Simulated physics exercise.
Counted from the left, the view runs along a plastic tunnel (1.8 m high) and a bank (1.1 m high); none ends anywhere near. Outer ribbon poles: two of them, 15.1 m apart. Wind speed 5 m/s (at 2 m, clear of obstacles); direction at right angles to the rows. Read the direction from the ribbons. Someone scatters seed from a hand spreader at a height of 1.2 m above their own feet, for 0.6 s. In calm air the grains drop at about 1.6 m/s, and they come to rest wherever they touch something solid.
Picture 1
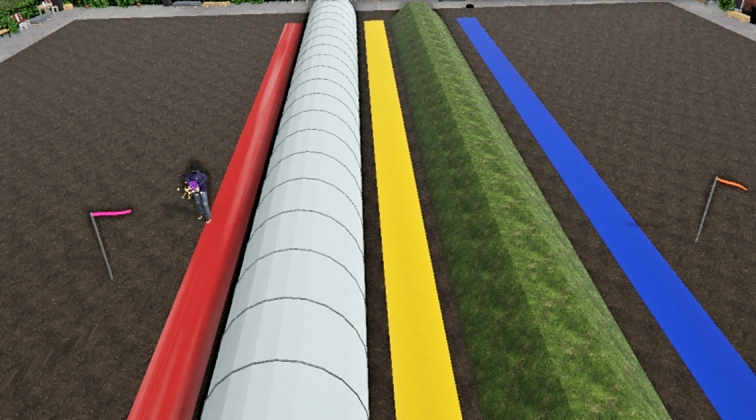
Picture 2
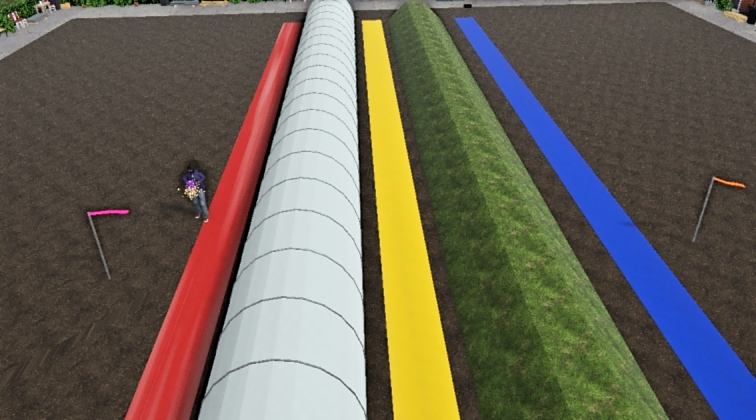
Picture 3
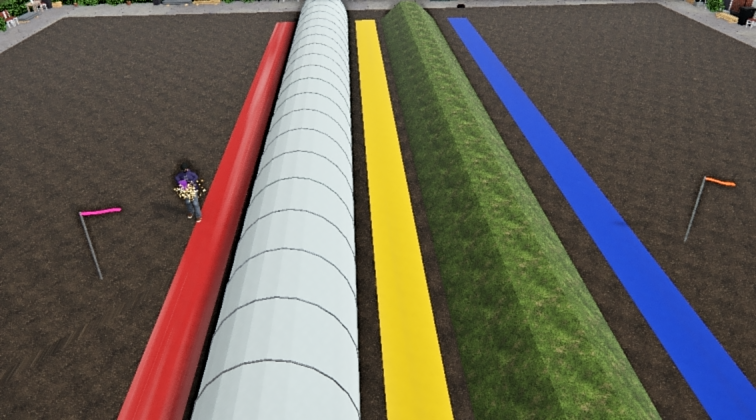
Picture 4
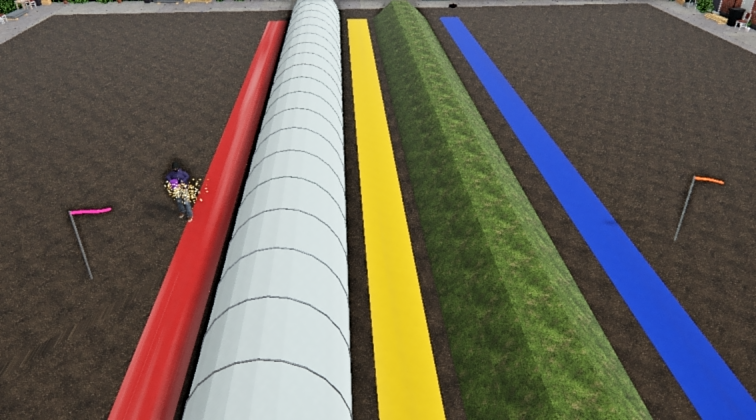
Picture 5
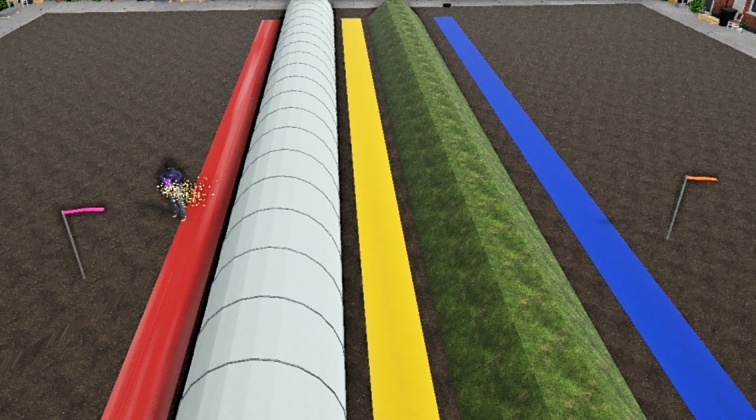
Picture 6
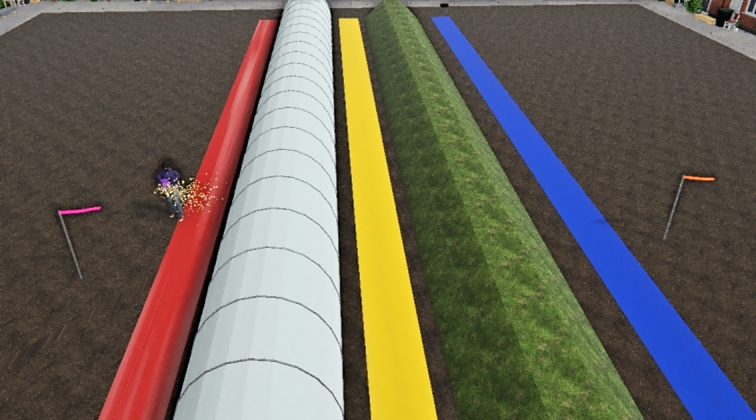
A small figure beside the red strip scattered pale grains that spread into a widening cloud, mostly to the right, while pink and orange ribbons streamed rightward and the view shifted slightly across the long rows.
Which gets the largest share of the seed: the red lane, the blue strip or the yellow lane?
The red one.
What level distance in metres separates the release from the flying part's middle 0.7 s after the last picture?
It works out to about 1.5 m.
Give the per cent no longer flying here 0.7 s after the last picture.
Share: Some 50 percent.
Then, 0.7 s after the last picture, 0 % lies on the yellow lane, 12 % on the red lane and 0 % on the blue strip; 48 % has touched down or left; the middle of what still flies is 0.7 m above the low ground, near (220, 202).
Then, 1.5 s after the last picture, 0 % lies on the yellow lane, 20 % on the red lane and 0 % on the blue strip; 95 % has touched down or left.
Then, 3.0 s after the last picture, 0 % lies on the yellow lane, 20 % on the red lane and 0 % on the blue strip; 98 % has touched down or left.
Then, 7.5 s after the last picture, 1 % lies on the yellow lane, 20 % on the red lane and 0 % on the blue strip; 100 % has touched down or left.
Then, 44.5 s after the last picture, 1 % lies on the yellow lane, 20 % on the red lane and 0 % on the blue strip; 100 % has touched down or left.
